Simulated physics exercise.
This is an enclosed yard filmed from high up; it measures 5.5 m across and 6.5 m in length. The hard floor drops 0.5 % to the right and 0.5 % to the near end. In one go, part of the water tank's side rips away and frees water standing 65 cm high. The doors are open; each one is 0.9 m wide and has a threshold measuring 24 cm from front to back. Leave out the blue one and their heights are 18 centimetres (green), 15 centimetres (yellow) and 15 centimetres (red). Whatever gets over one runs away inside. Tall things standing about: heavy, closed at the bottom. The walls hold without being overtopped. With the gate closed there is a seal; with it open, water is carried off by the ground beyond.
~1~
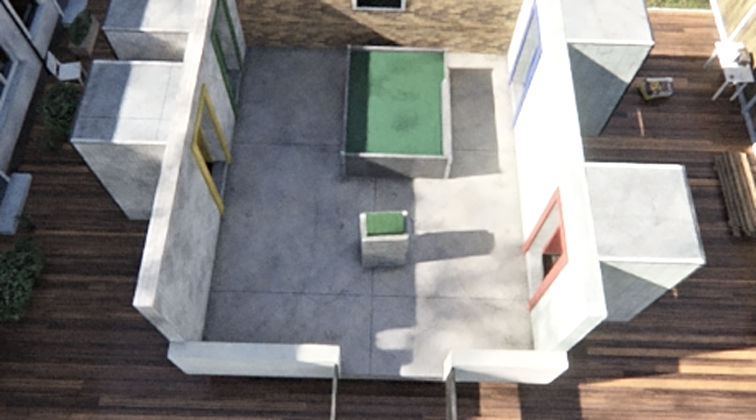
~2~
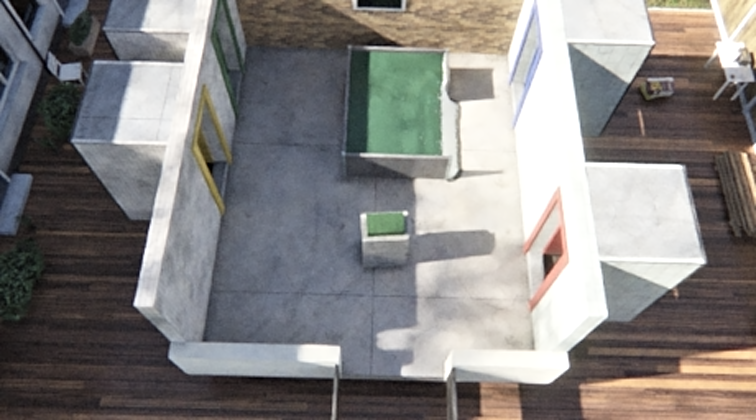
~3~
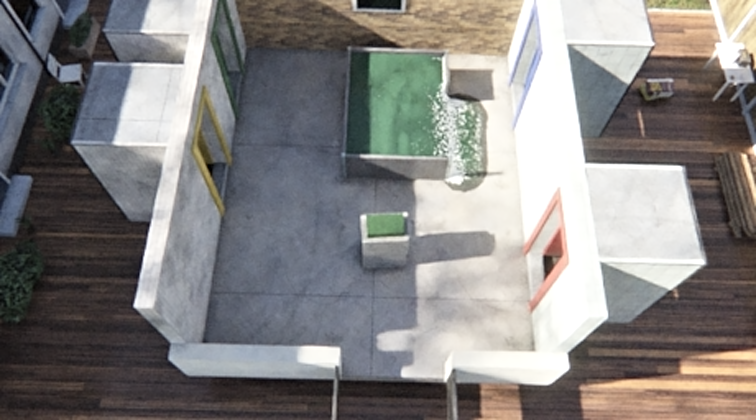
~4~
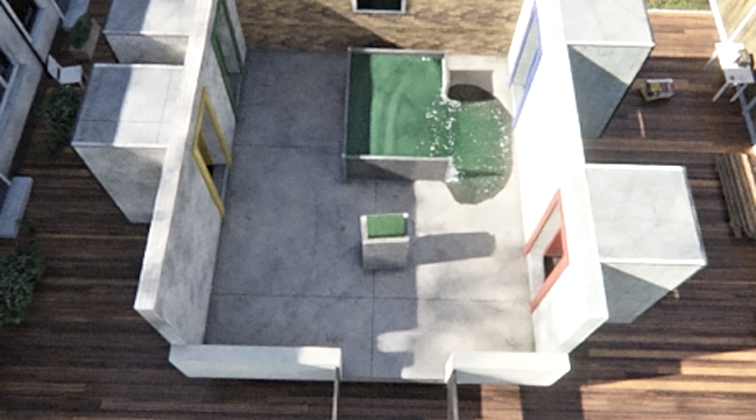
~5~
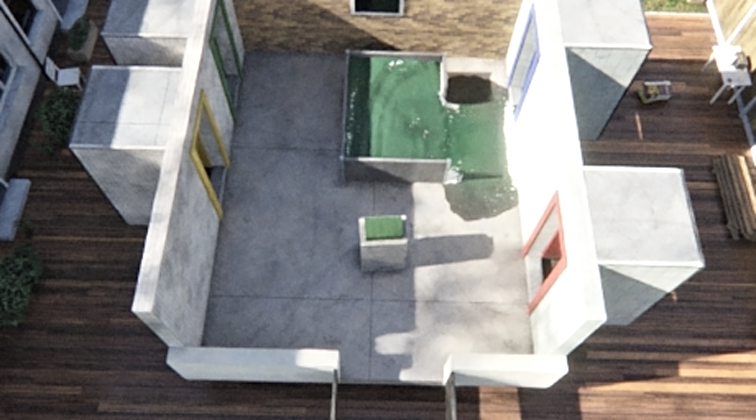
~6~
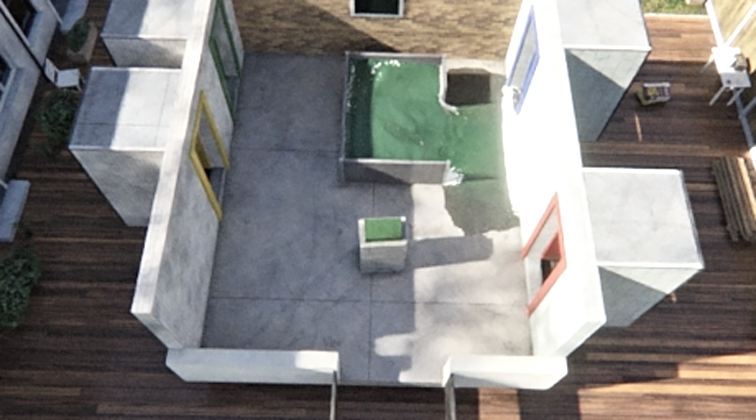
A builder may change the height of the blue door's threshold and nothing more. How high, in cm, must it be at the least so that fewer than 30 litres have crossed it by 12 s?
At least roughly 30 cm high.
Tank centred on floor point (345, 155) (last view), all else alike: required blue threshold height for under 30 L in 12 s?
I'd put it at close to 13.0 cm.
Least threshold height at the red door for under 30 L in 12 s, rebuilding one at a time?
For red: Close to 7.0 cm.
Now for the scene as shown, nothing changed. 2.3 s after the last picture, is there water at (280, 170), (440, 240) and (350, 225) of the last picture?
In the order asked: Untouched, soaked, untouched.
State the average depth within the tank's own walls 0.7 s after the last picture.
Average depth: Approx. 39 cm.
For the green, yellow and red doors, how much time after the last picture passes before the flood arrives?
Green = 3.2 s, yellow = 4.5 s, red = 0.5 s.
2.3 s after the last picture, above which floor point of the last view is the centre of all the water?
The water is centred near (444, 167).
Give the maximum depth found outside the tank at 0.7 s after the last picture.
50 cm.
Then, 0.7 s after the last picture water covers 15 % of the floor, deepest (50 cm) near (511, 163); 33 cm at the blue door, 55 litres in over its 14 cm threshold.
Then, 2.3 s after the last picture water covers 45 % of the floor, deepest (34 cm) near (529, 359); 21 cm at the blue door, 167 litres in over its 14 cm threshold.
Then, 11.3 s after the last picture water covers 100 % of the floor, deepest (12 cm) near (529, 359); 6 cm at the blue door, 198 litres in over its 14 cm threshold.
At the blue door as built, the water peaked near 33 cm, 0.7 s after the last picture.
With a threshold of 26.5 cm, 50 litres would have come in within the 12 s; with 36.5 cm, 8 litres. So under 30 litres takes about 30 cm.
